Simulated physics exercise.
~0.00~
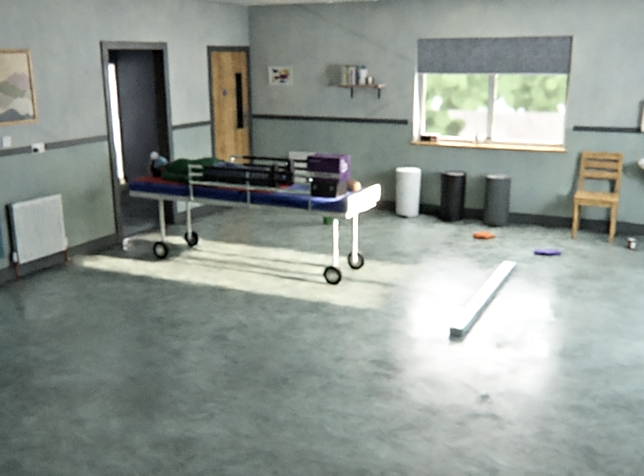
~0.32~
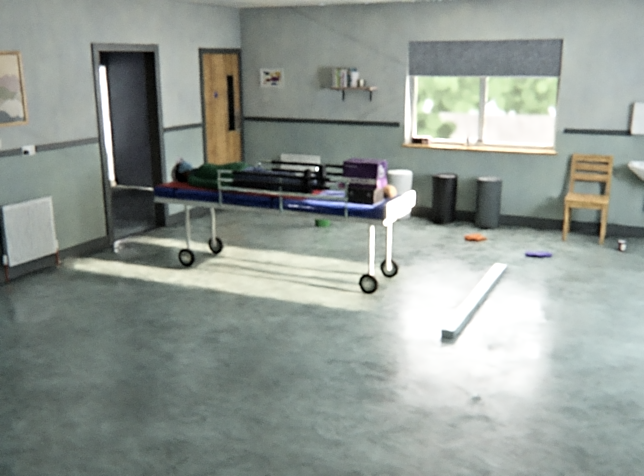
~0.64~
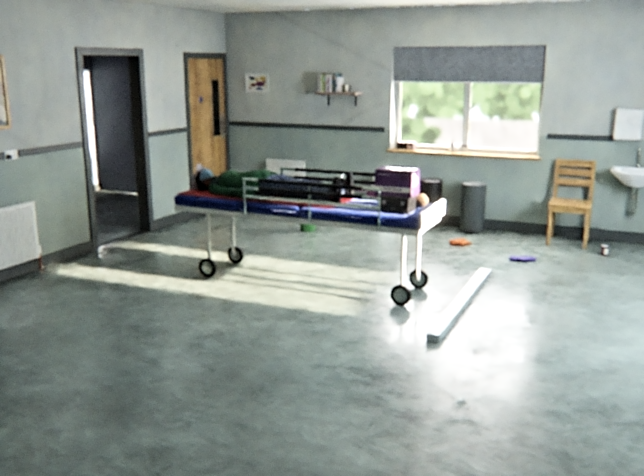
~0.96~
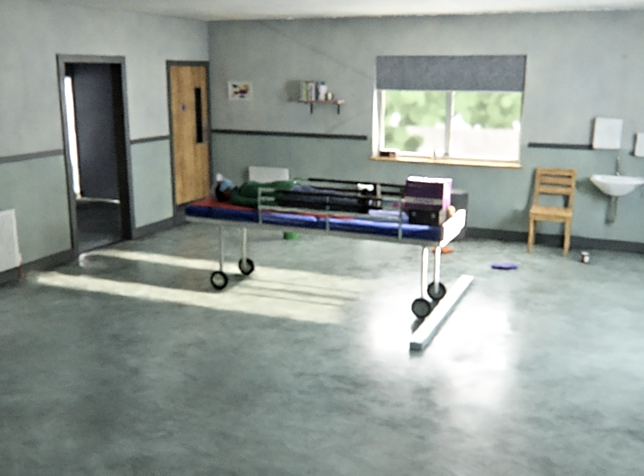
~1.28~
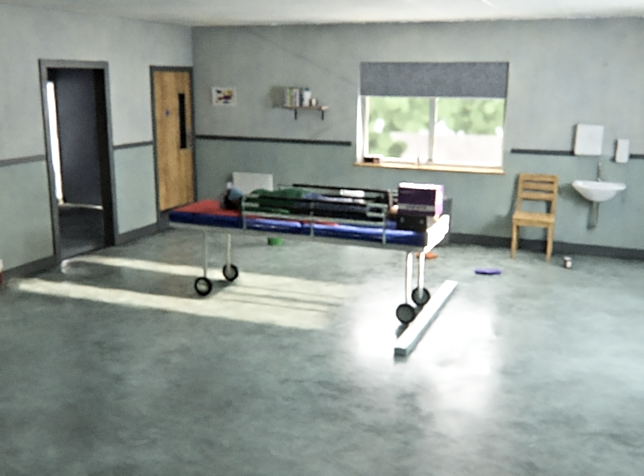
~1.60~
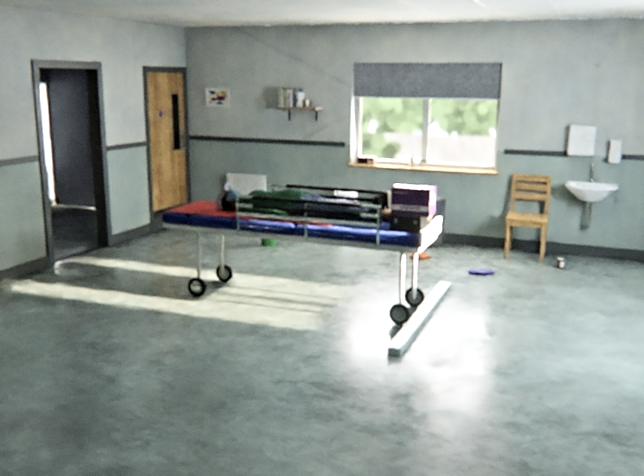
A wheeled gurney with a blue mattress rolls rightward across the grey-green floor of a bare clinic room, seen from slightly above as the view pans right. A person in dark clothing lies along it behind side rails, with a purple holdall and a black case near the right end. Open and wooden doors stand at left, a window and wooden chair beyond. The gurney advances toward a pale sill lying in bright glare, and its leading wheels come up against it. It stops there, the person shifts slightly along the mattress, and the holdall and case stay aboard.
